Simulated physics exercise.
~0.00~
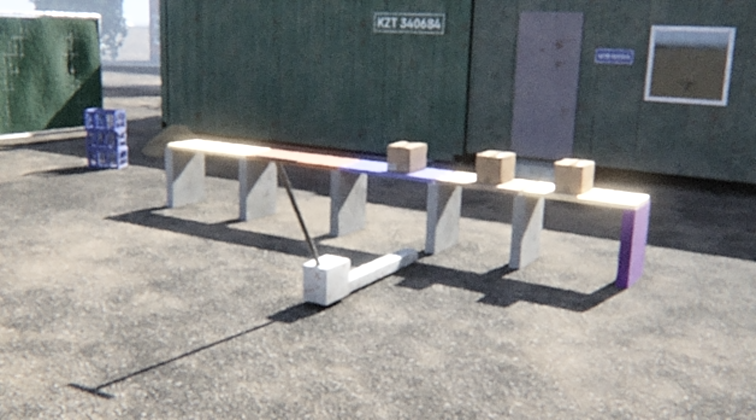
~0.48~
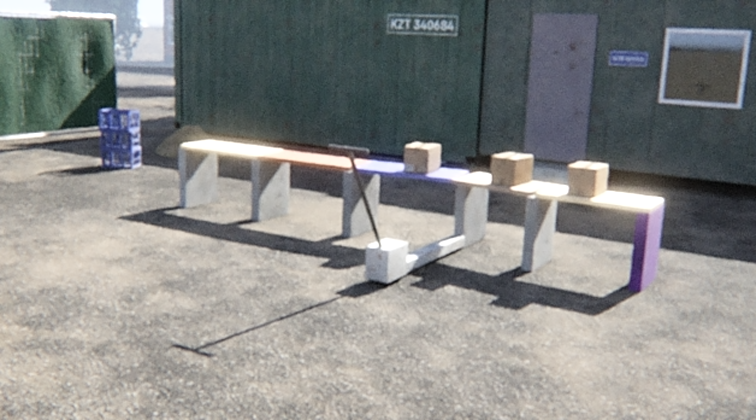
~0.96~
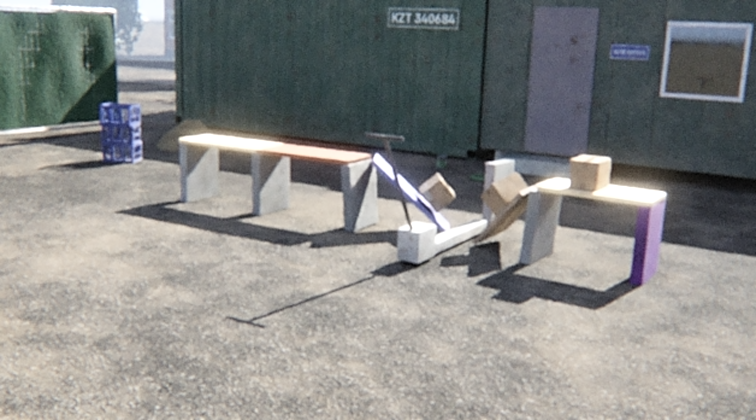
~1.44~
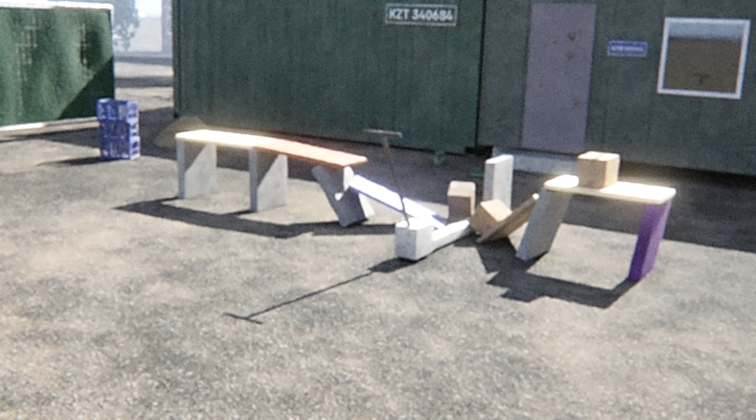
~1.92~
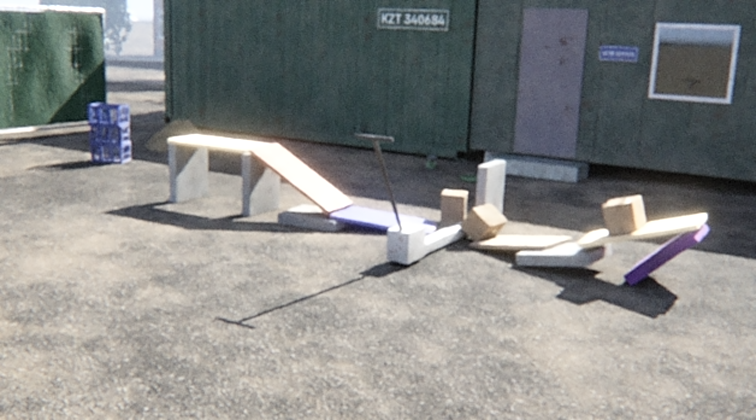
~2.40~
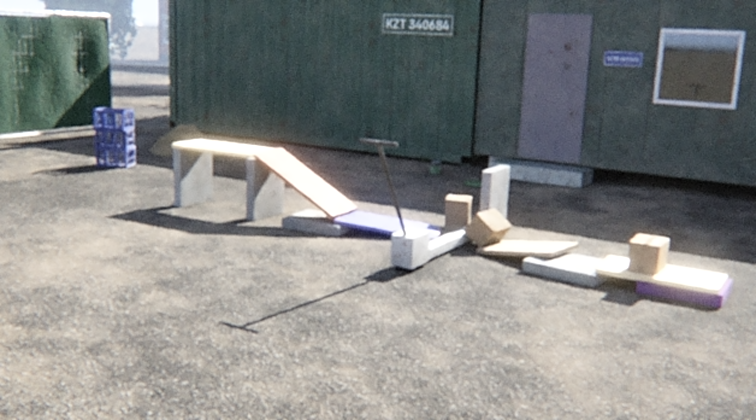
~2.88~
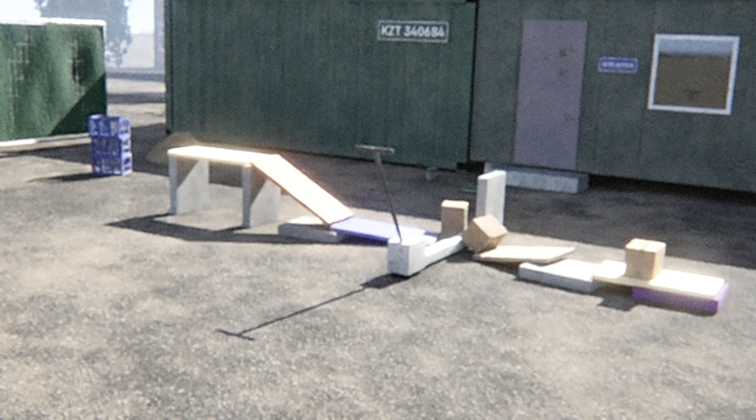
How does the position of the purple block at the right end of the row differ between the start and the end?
At the start the purple block stands upright, holding up the right end of the row. By the end it is lying on its side on the ground.
